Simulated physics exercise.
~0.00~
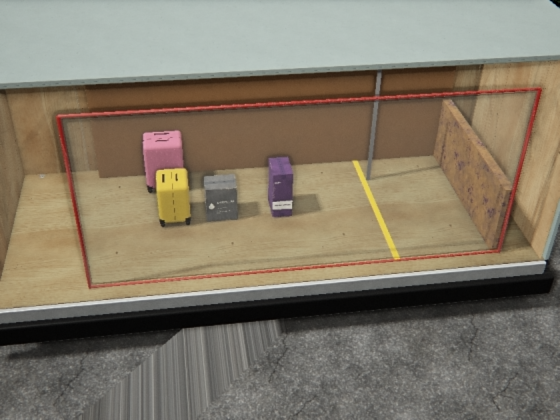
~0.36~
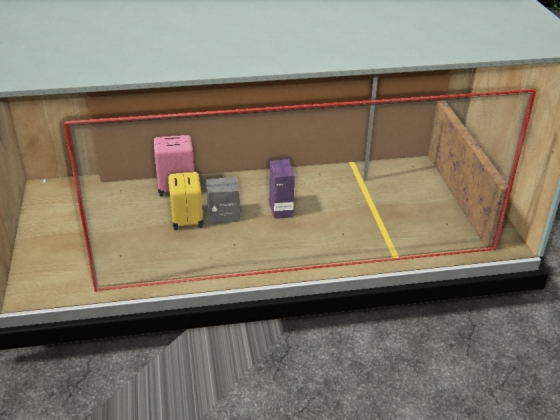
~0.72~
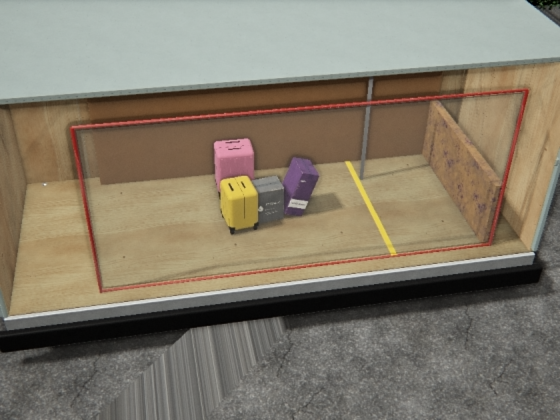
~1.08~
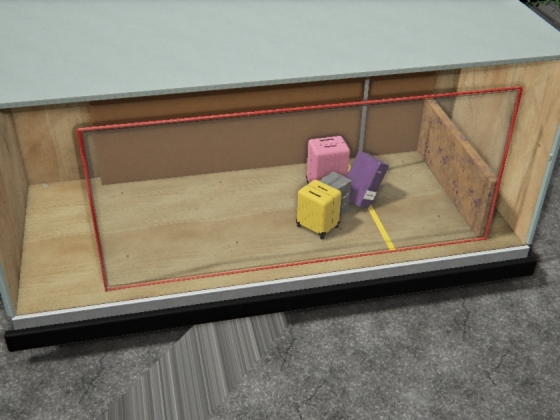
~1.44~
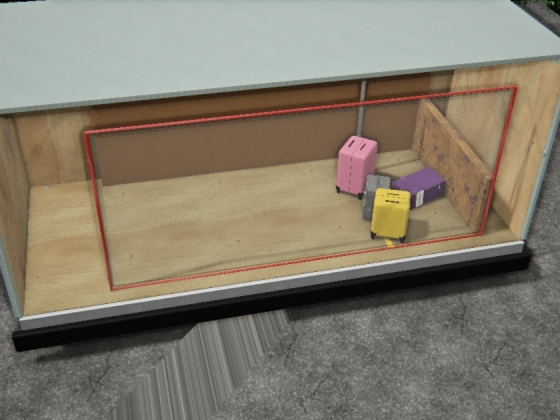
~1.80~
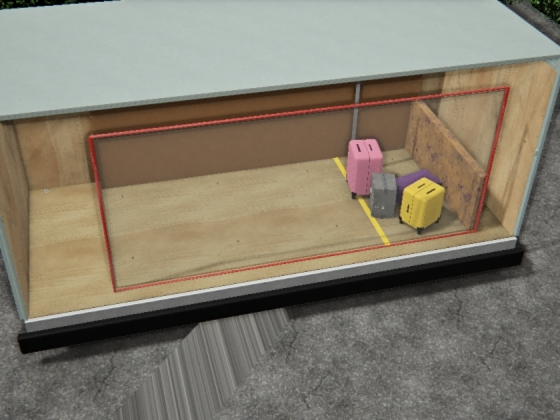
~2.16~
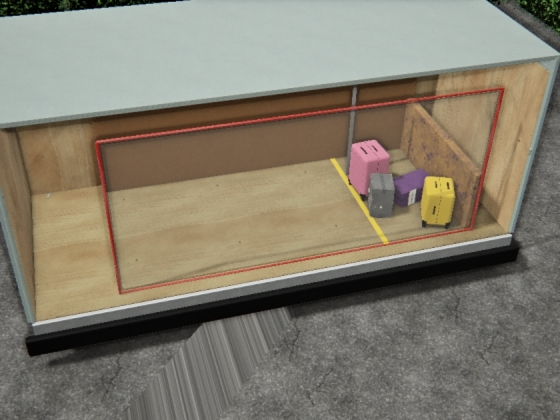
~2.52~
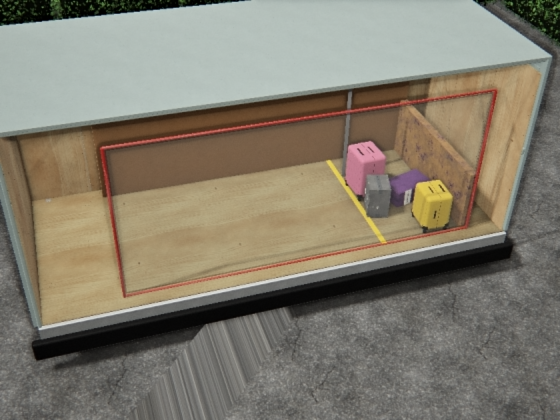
Open-sided wooden bay with suitcases and a grey pack sliding right across a yellow line, the purple case toppling onto its side.
